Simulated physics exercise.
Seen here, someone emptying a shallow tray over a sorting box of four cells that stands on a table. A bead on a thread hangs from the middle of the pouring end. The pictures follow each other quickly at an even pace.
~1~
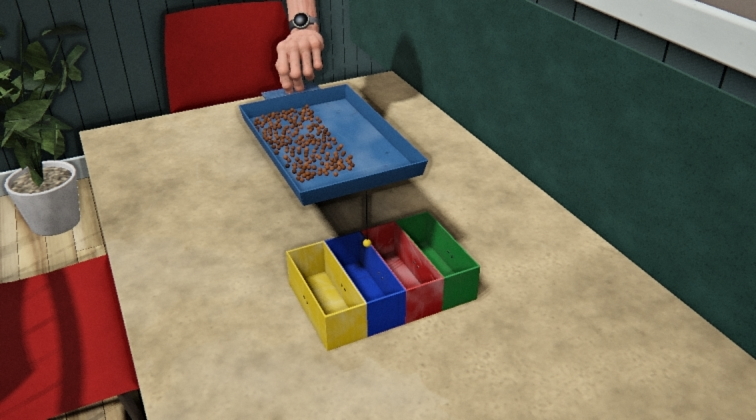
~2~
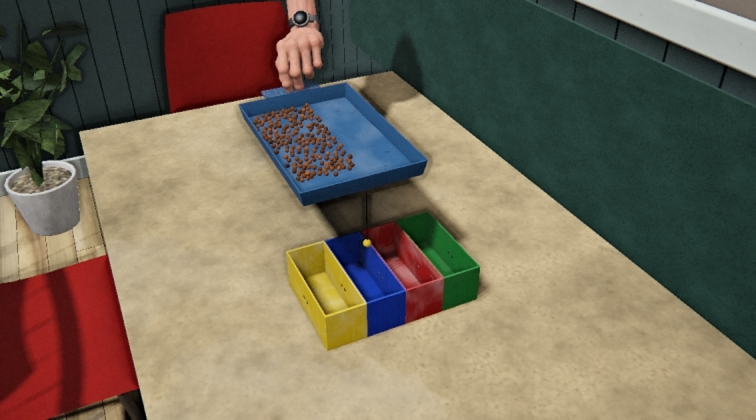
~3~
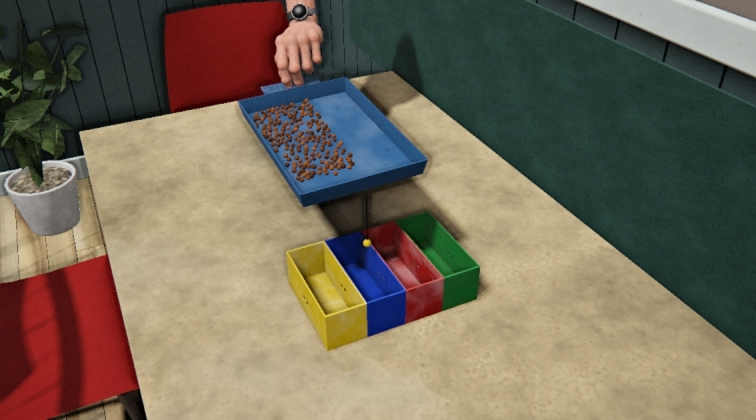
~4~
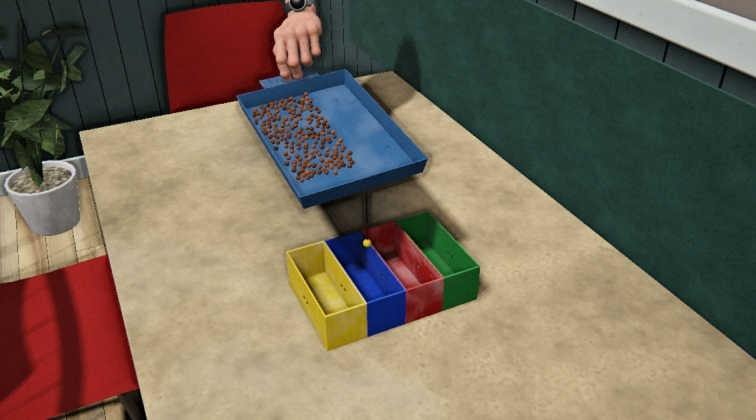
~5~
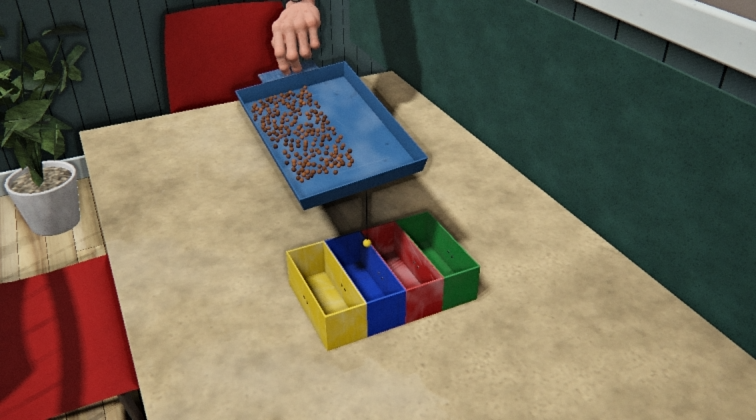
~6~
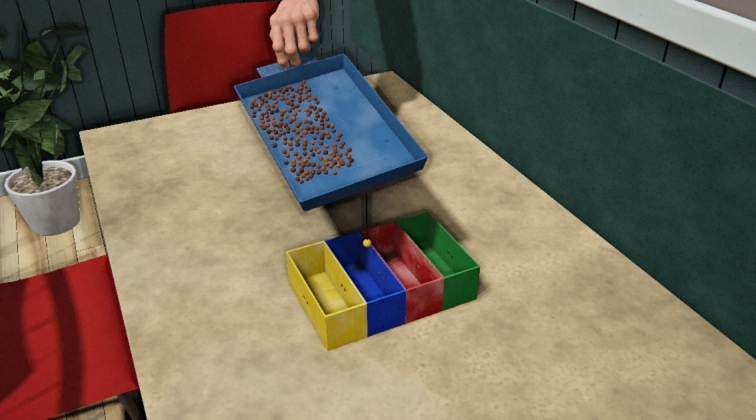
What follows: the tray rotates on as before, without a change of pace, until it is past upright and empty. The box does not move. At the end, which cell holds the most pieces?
The yellow cell gets the most.
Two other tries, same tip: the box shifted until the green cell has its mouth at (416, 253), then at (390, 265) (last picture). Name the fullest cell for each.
One: The yellow cell. Two: The blue cell.
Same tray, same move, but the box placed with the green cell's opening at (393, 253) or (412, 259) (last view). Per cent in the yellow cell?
In turn 0 and 30 in a hundred.
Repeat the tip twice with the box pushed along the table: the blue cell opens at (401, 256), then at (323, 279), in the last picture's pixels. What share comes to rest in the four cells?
The first gives 0 %, the second 100 %.
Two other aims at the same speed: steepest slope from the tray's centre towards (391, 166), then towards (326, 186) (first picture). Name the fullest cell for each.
First the green one, then yellow.
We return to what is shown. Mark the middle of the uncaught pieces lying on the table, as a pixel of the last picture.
At about (260, 367).
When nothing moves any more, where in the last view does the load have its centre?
Roughly at (324, 306).
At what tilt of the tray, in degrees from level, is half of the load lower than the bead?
At some 100 degrees.
Just after the last frame, tray tipped steeply; almost all on the tray; just a few in the yellow cell; just a few falling or outside the box.
A moment on, tray tipped right over; the larger part on the tray; about a tenth in the yellow cell; about a tenth falling or outside the box.
Further on, tray tipped past a quarter turn; almost all in the yellow cell; about a tenth falling or outside the box.
When it is over, tray tipped past a quarter turn; almost all in the yellow cell; not one in the blue cell; not one in the red cell; not one in the green cell; about a tenth outside the box.
